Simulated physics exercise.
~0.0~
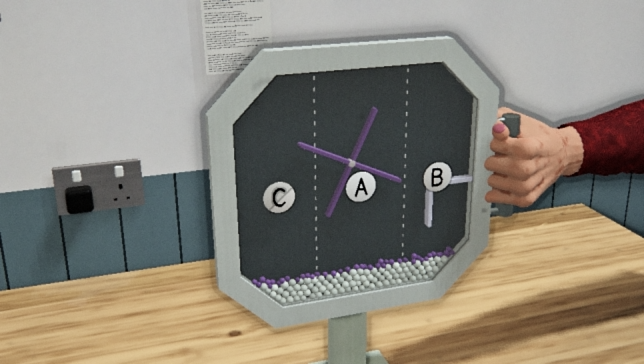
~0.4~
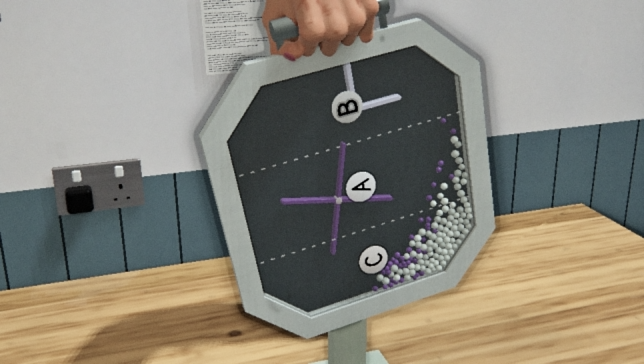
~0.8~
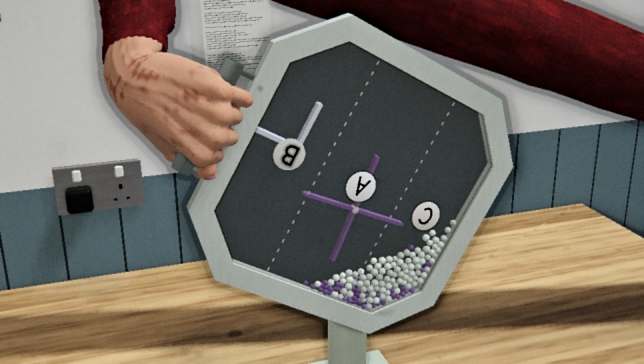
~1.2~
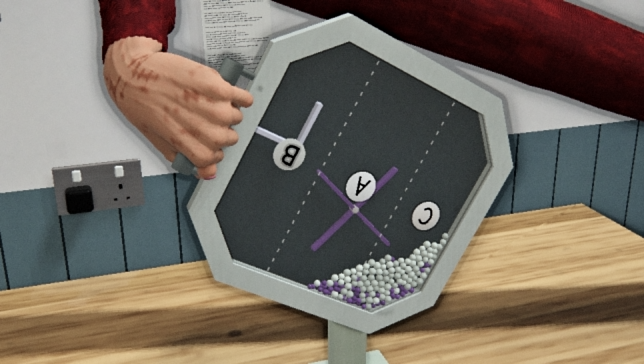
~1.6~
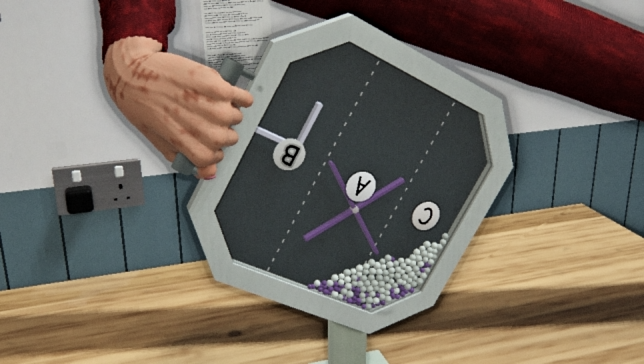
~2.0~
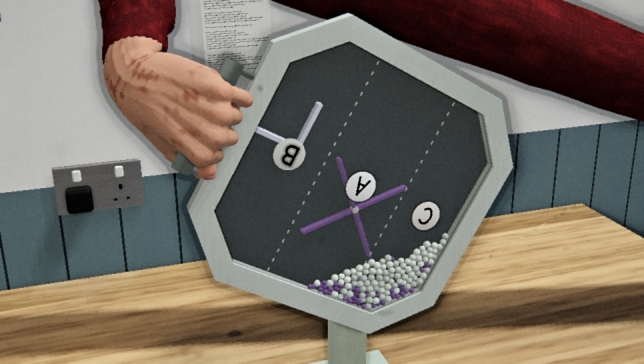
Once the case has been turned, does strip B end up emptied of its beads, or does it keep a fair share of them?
Strip B ends up emptied of its beads. Most of them lie in strip C, with a smaller part in strip A.
